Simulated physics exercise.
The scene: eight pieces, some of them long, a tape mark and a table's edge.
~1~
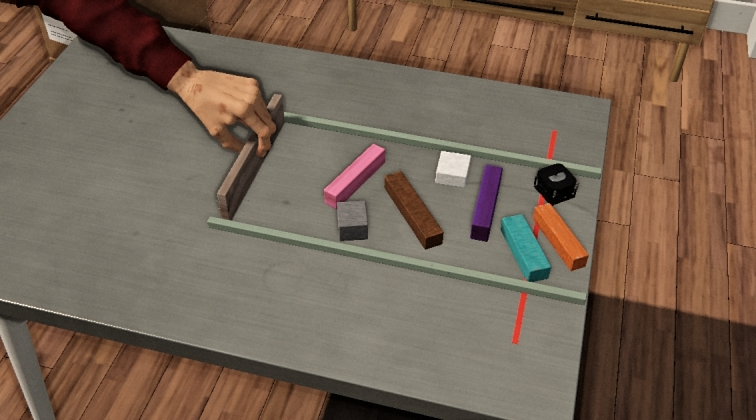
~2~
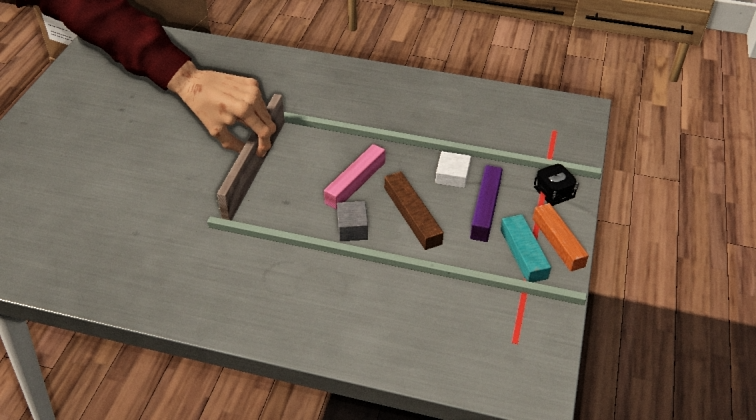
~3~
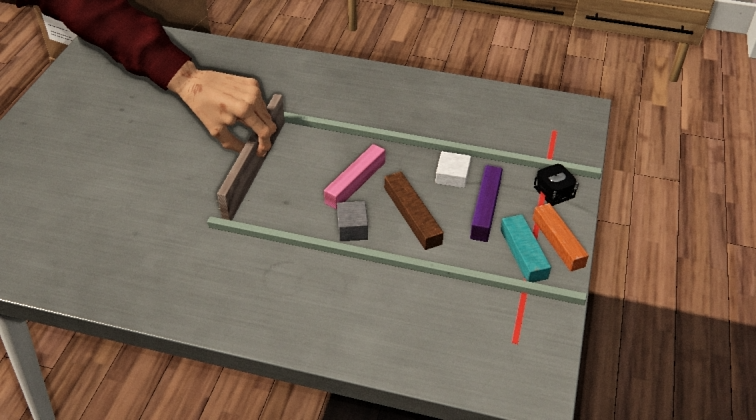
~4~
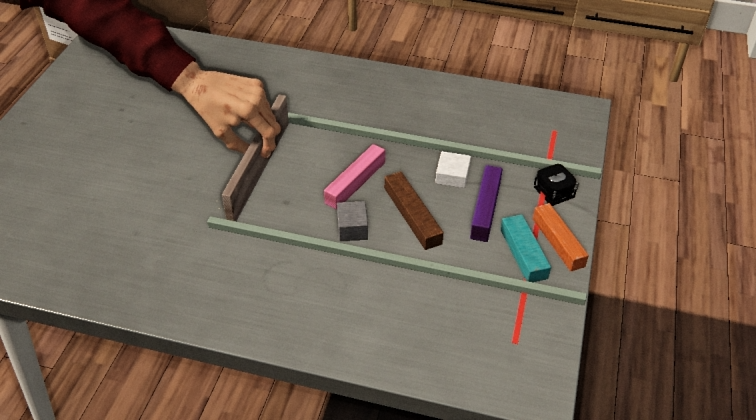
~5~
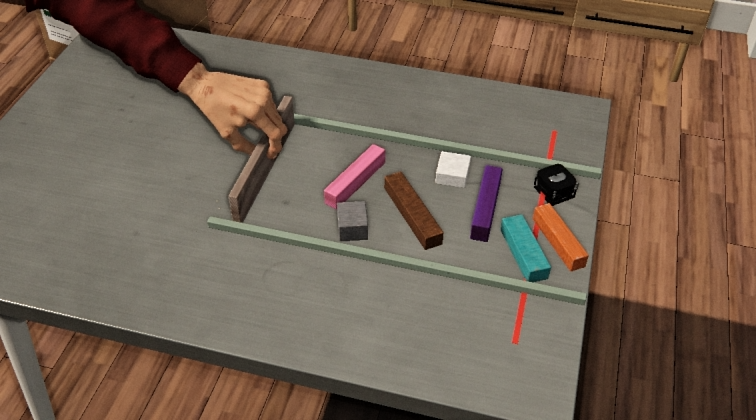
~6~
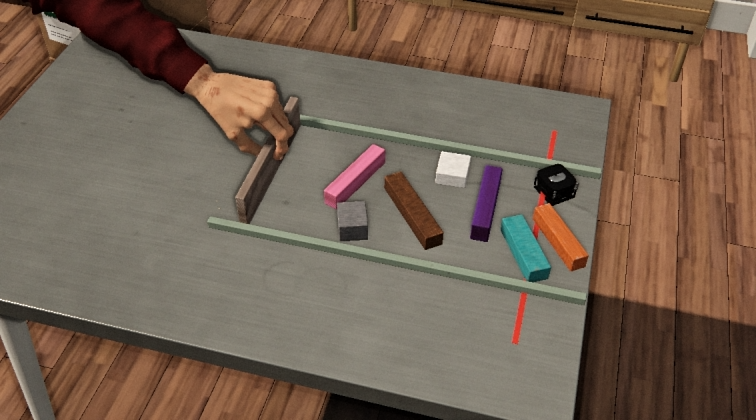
At first, a hand in a dark red sleeve holds a board upright at the left end of two pale green rails, with coloured blocks and bars lying still between them. The hand then slides the board slightly to the right, not touching any piece, while everything else stays in place.
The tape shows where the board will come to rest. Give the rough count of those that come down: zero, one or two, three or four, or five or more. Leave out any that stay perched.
In the end the number that fall off is three or four.
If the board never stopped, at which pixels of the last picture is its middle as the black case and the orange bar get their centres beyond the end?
Near (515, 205) and (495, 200).
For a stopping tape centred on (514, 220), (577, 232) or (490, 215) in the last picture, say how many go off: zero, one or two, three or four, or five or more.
In that order: Either one or two; 5 or more; none.
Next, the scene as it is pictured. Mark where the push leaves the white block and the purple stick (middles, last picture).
The white block stops around (575, 192); the purple stick around (597, 223).
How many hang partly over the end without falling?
The number is 1.
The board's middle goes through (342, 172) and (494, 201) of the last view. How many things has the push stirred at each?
First 1, then 8.
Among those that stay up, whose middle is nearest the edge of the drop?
Foremost is the purple stick.
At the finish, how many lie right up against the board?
2 of them.
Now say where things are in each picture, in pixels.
The first picture shows orange bar (560, 236); black case (556, 184); turquoise bar (525, 248); board (253, 156); tape (537, 224).
The second picture shows black case (556, 185); pink stick (356, 176).
The third picture shows turquoise bar (525, 248); grey block (352, 221).
The fourth picture shows orange bar (560, 237); white block (453, 170).
The fifth picture shows black case (556, 185); purple stick (487, 203).
The sixth picture shows orange bar (560, 237); black case (556, 185); turquoise bar (525, 248); board (270, 159); tape (537, 224).
Soon after, none off yet; orange bar at rest near (560, 237); black case at rest near (556, 185); turquoise bar at rest near (525, 248).
In the end, the number that fall off is three or four; gone, turquoise bar, black case and orange bar.
